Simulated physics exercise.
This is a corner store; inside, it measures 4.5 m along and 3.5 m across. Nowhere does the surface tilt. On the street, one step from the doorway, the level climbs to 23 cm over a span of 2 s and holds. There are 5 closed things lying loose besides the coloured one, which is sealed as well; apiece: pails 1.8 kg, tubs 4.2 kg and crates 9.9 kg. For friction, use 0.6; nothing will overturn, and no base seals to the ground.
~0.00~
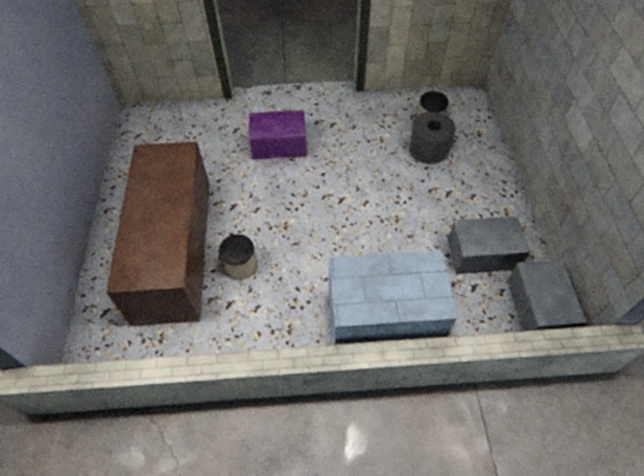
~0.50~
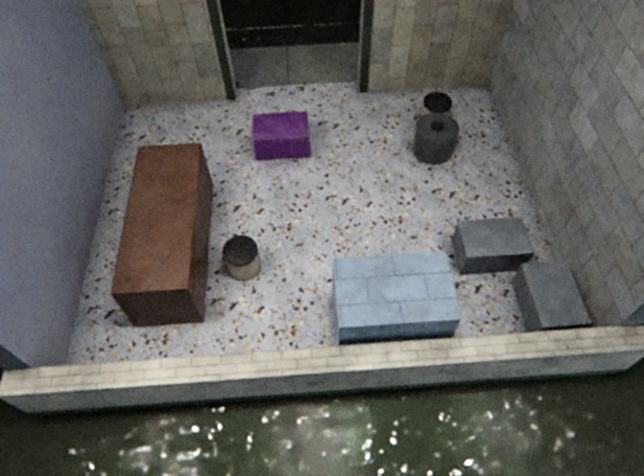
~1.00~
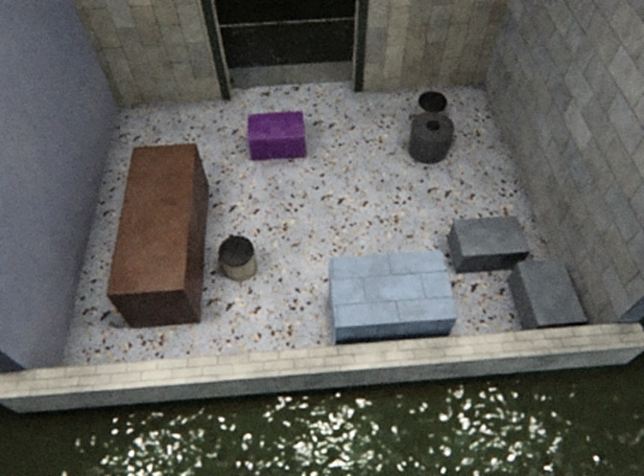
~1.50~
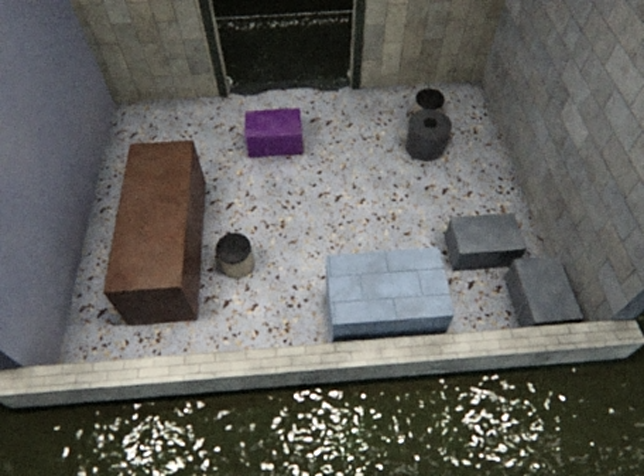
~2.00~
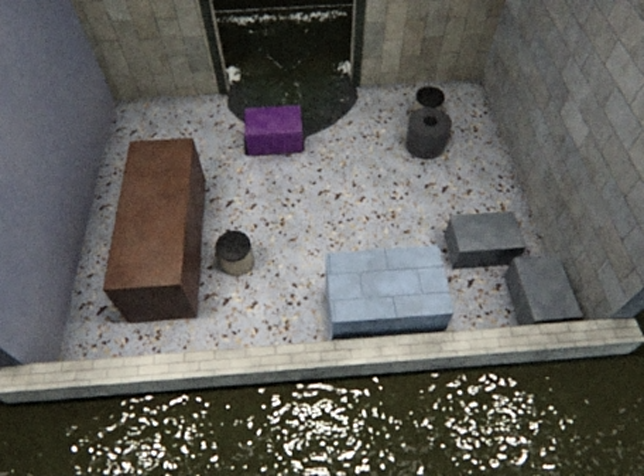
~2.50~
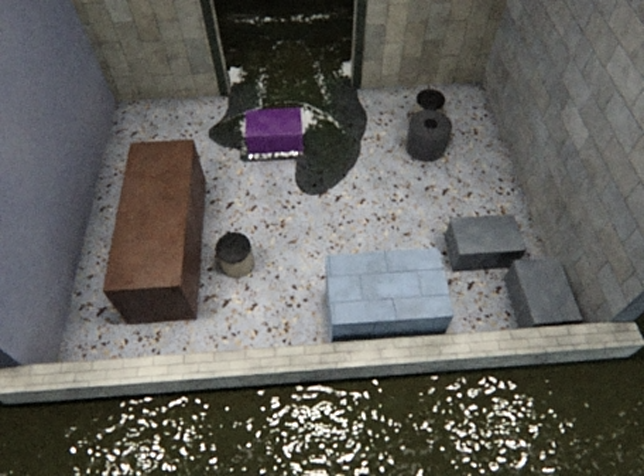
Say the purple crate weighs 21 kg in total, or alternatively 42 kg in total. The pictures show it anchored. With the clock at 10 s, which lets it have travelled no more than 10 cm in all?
The one that works is none of the two.
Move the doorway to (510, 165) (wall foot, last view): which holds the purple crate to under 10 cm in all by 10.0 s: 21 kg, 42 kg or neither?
If so, only the heavier one succeeds.
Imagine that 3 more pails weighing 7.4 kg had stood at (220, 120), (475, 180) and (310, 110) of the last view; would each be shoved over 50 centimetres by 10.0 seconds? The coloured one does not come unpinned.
Above the mark, above the mark, above the mark.
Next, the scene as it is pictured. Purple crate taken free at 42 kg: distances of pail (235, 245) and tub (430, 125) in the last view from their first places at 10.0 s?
One is off by 20 cm, the other by 60 cm, in the order asked.
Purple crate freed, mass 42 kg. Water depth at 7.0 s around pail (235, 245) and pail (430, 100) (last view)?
Depth approx. 6 cm / 2 cm.
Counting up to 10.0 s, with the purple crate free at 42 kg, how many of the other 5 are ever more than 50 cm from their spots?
3.
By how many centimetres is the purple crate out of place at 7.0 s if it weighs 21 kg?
Close to 200 centimetres.
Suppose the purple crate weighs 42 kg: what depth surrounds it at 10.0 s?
About 15 cm.
After 3.5 s the purple crate would be 110 cm from its start with 21 kg and 40 cm from its start with 42 kg; 7 cm of water round it then.
After 4.5 s the purple crate would be 194 cm from its start with 21 kg and 49 cm from its start with 42 kg; 6 cm of water round it then.
After 7.0 s the purple crate would be 212 cm from its start with 21 kg and 51 cm from its start with 42 kg; 8 cm of water round it then.
After 10.0 s the purple crate would be 237 cm from its start with 21 kg and 62 cm from its start with 42 kg; 15 cm of water round it then.
